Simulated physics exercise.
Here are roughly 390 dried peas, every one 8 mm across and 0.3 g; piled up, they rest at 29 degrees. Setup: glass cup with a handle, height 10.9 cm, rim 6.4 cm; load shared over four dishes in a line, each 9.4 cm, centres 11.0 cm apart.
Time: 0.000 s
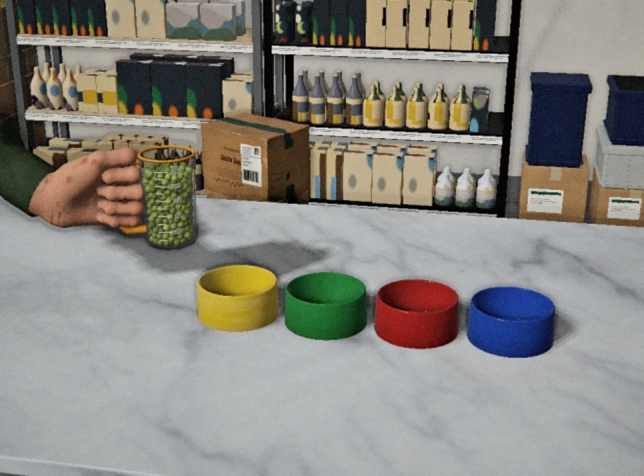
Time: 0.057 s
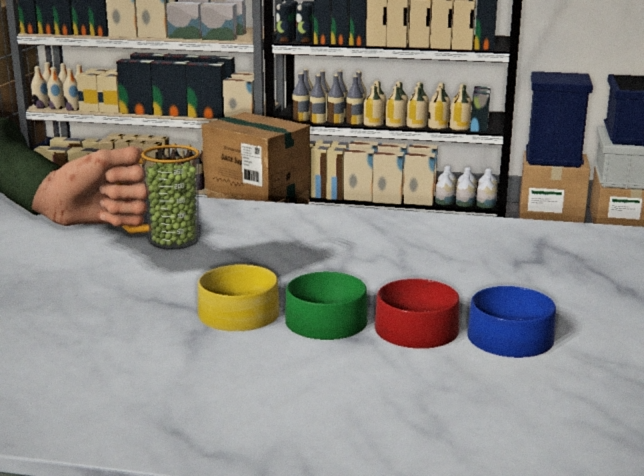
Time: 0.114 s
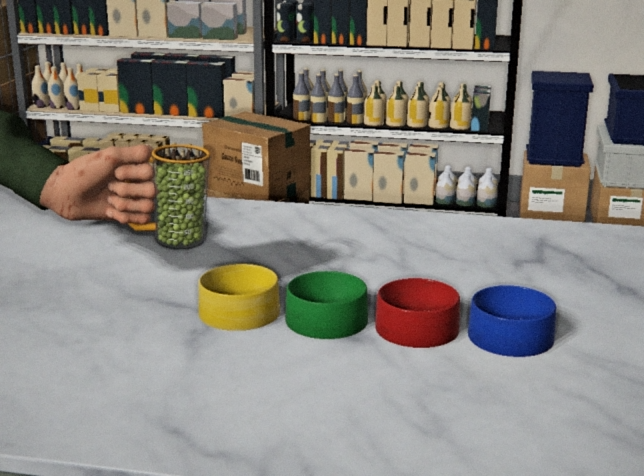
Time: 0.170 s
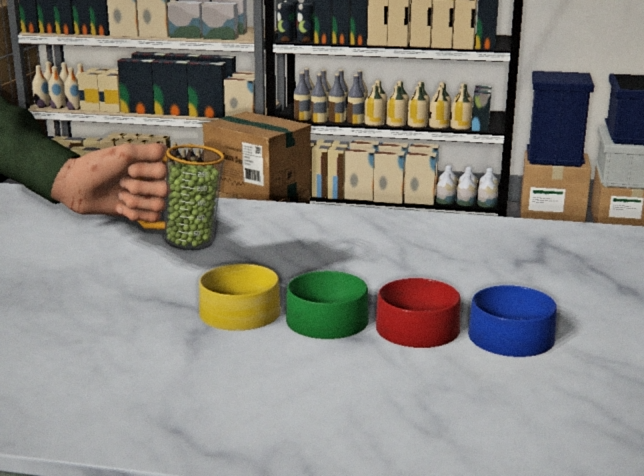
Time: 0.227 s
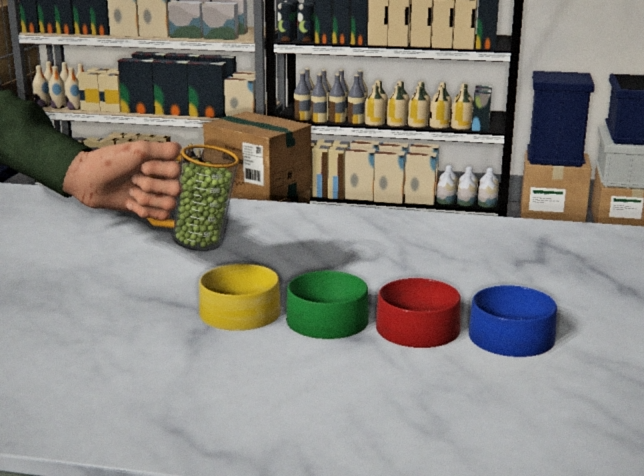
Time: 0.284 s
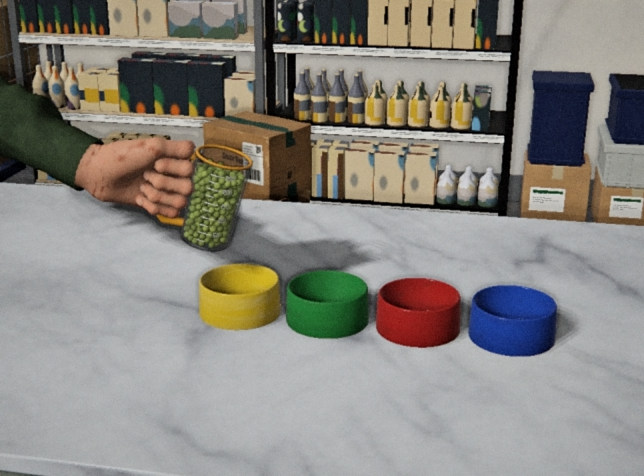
A hand holding a glass cup full of green peas by its handle starts upright at the left, above a pale marble counter with yellow, green, red and blue dishes in a row. The hand moves the cup a short way right, gradually tilting it slightly rightward, with the peas still inside.
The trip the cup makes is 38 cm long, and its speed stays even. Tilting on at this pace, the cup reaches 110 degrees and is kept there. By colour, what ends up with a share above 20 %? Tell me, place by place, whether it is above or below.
Red dish: Below the mark; blue dish: Above the mark; green dish: Below the mark; yellow dish: Below the mark; counter: Above the mark.
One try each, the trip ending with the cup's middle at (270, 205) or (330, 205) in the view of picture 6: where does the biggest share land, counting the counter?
I'd expect green to win the first try and red the second.
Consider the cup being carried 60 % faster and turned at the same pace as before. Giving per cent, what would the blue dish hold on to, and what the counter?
Blue 60, counter 40.
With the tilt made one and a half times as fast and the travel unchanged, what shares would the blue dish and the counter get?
It would be blue 60 and counter 30.
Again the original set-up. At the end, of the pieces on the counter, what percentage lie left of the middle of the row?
That works out to close to 0 per cent.
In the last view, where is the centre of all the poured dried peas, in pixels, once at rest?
My guess is close to (544, 333).
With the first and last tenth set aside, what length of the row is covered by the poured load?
I'd put it at close to 20 cm.
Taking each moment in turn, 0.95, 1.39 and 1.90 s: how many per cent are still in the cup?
It goes roughly like this: 100, 95, 30 per cent.
Then, at 0.95 s, tilt 60 degrees; cup holds 100 %.
After 1.39 s, tilt 90 degrees; cup holds 95 %.
After 1.90 s, tilt 110 degrees; cup holds 30 %, blue 30 %.
By 3.1 s all is still; red 0 %, blue 50 %, green 0 %, yellow 0 %, counter 50 %.
